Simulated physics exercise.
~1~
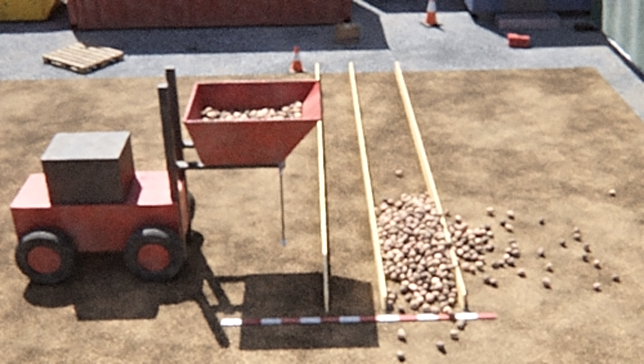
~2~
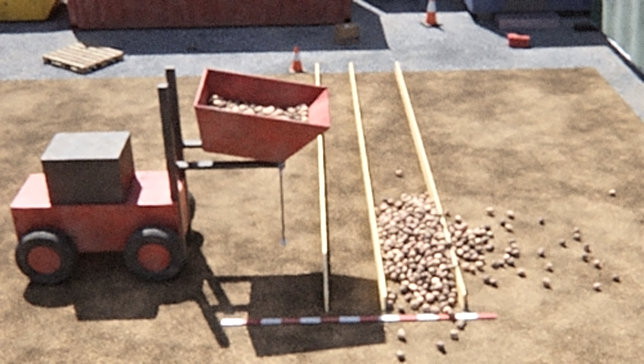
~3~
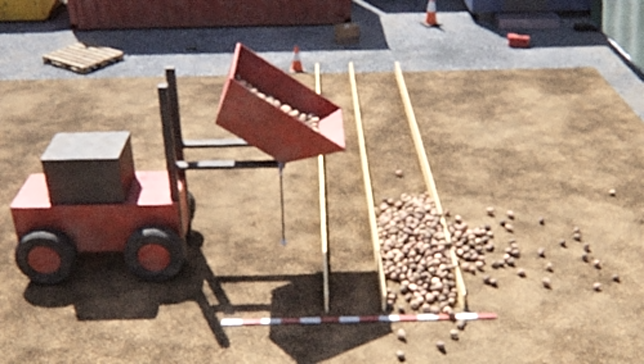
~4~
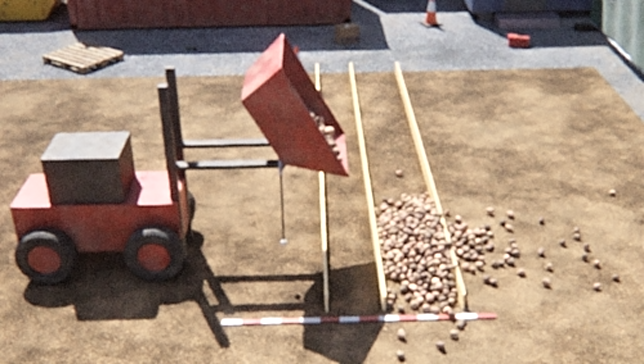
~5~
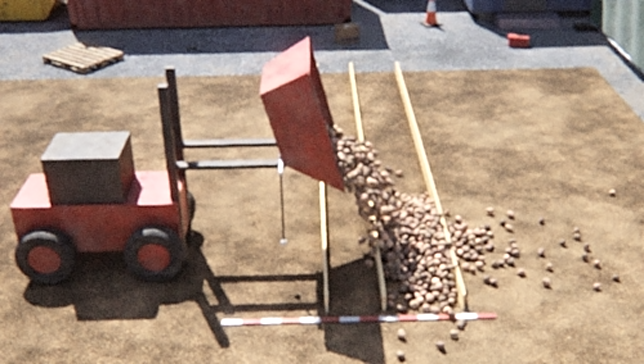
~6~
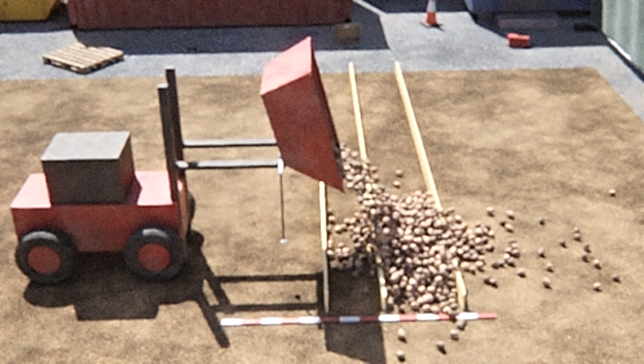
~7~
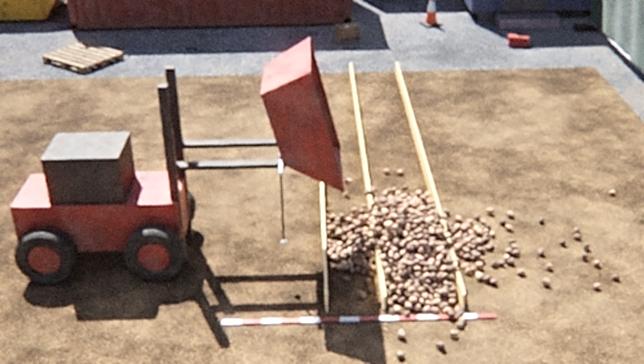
In the video, a red forklift tips its raised skip to the right until round stones pour out beside and onto an earlier pile among wooden planks, leaving the skip steeply tilted and a larger heap spread across both bays, with some stones beyond the last plank.
